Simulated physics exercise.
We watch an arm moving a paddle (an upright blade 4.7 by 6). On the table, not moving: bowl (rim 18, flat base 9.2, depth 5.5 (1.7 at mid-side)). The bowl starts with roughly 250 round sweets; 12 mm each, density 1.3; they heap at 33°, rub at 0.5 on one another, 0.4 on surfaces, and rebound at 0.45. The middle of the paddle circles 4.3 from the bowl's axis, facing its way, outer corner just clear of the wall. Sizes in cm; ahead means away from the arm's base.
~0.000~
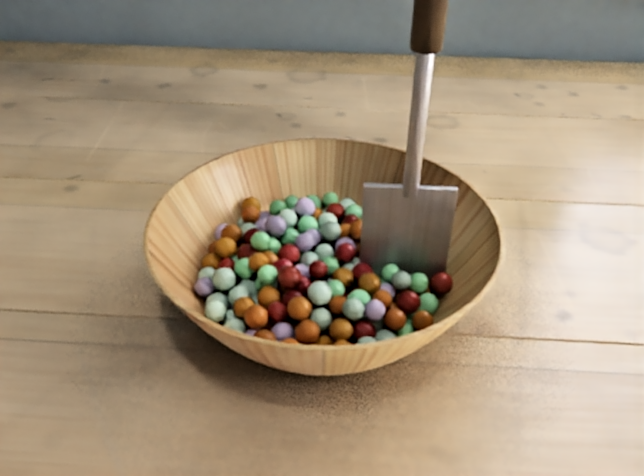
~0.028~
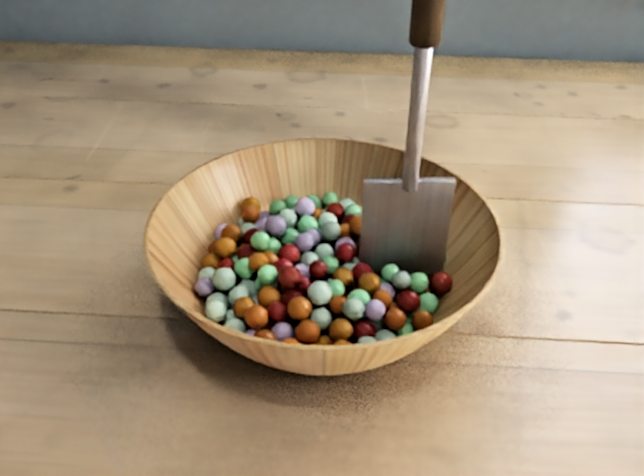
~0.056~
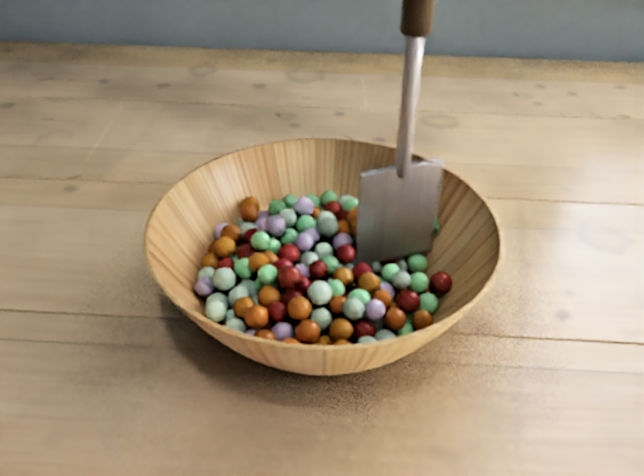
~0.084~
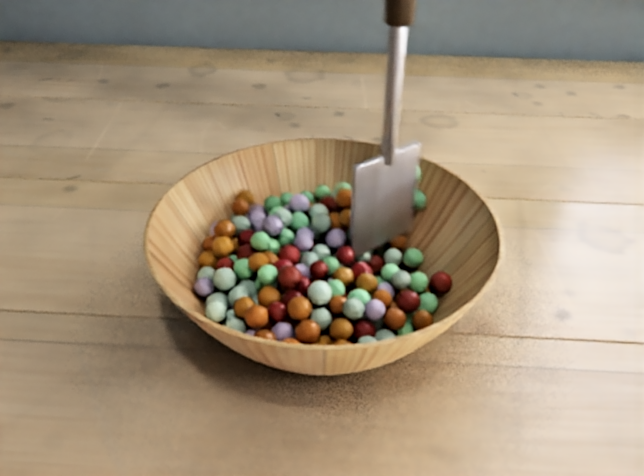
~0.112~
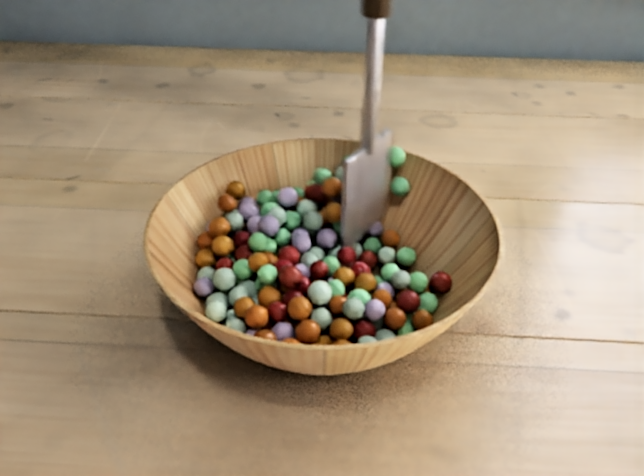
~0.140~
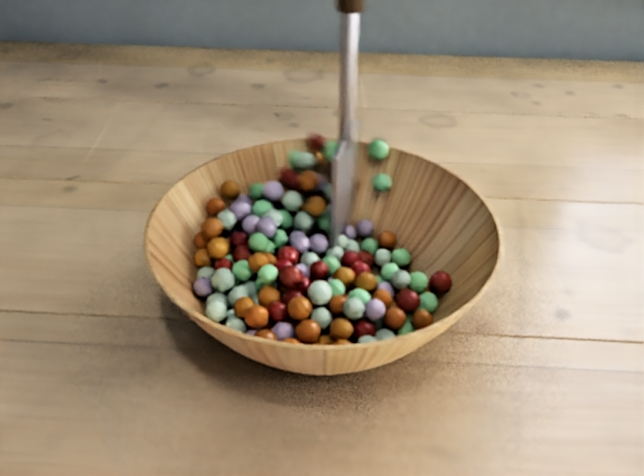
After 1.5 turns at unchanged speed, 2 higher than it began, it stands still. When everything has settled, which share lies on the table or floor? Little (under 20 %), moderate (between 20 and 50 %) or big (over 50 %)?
A little share, under 20 %, ends on the table or floor.
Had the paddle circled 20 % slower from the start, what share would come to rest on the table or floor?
It would be near 10 per cent.
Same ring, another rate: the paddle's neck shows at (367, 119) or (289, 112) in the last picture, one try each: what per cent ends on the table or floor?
Some 10 and 35 per cent.
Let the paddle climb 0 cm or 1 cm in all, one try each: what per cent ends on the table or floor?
Some 30 and 25 per cent.
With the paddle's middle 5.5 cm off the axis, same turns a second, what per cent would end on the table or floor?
In that case some 0 per cent.
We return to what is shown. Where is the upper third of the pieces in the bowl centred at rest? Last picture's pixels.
At about (323, 242).
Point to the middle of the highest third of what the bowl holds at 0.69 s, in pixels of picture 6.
Around (340, 219).
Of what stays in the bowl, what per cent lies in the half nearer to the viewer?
About 45 per cent.
After 0.42 s, 257° round, highest piece 7 above the table; 231 in the bowl, 11 on the table or floor, 11 in flight or on the tool.
After 0.69 s, 77° round, highest piece 7 above the table; 219 in the bowl, 33 on the table or floor, 1 in flight or on the tool.
After 1.03 s, 180° round, highest piece 5 above the table; 218 in the bowl, 35 on the table or floor.
After 1.73 s, 180° round, highest piece 5 above the table; 218 in the bowl, 35 on the table or floor.
At rest, 218 in the bowl, 35 on the table or floor. That is 14 % on the table or floor.
